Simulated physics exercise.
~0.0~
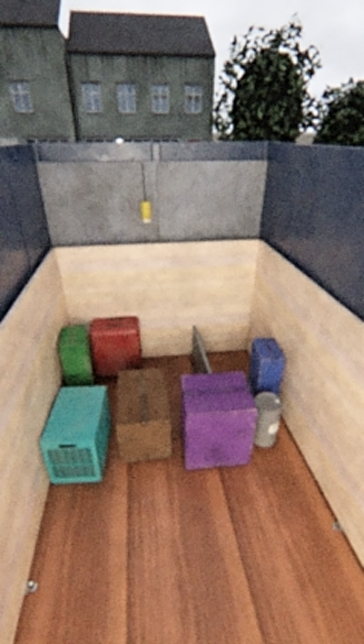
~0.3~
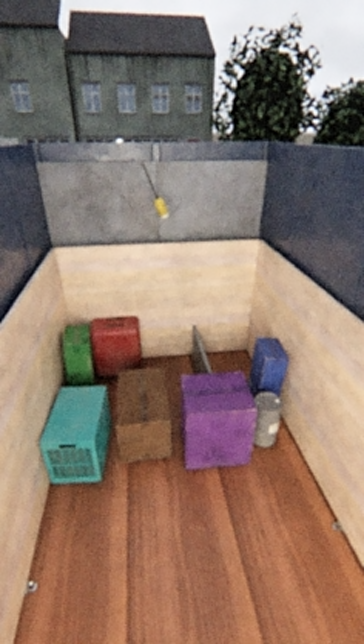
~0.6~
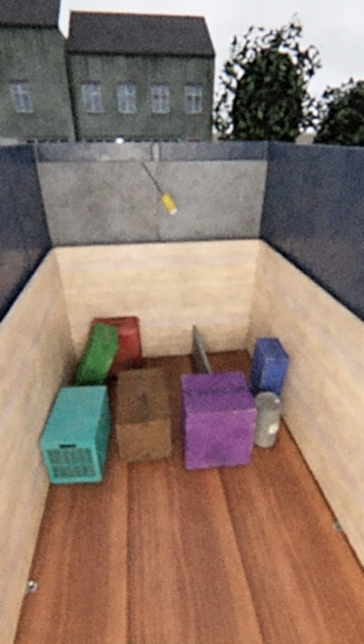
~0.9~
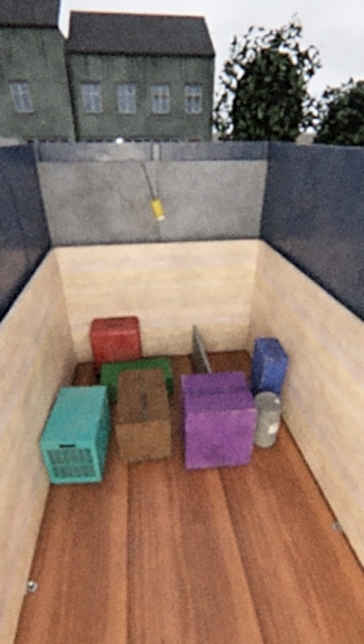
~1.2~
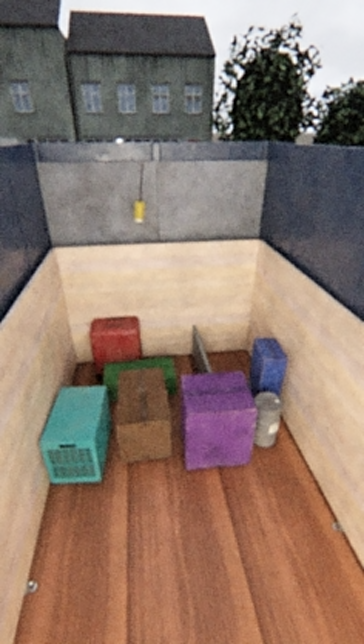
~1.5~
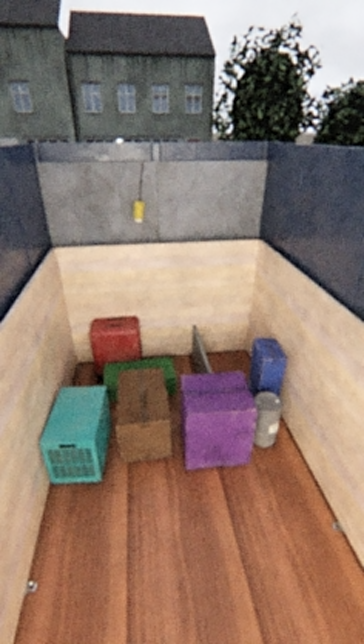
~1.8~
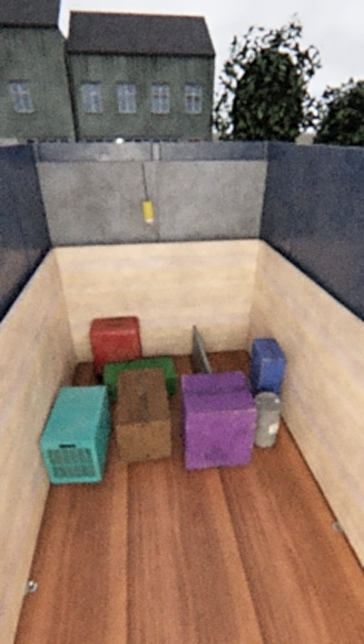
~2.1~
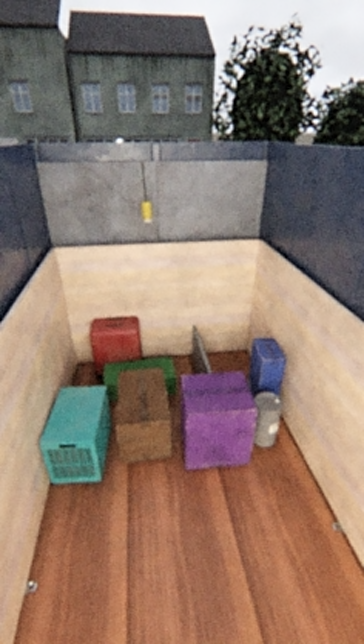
The clip opens on the load bay of a moving van, with pale walls, a wooden floor and a small yellow lamp hanging at the far end. A green box stands upright at the back left beside a red case, behind a turquoise chest and a brown box, while purple and blue boxes and a grey canister sit to the right. The lamp swings to the right, and the green box then leans right, partly covering the red case. It topples onto its side behind the brown box. The lamp swings back and sways slightly, and the green box stays lying down while the others remain in place.
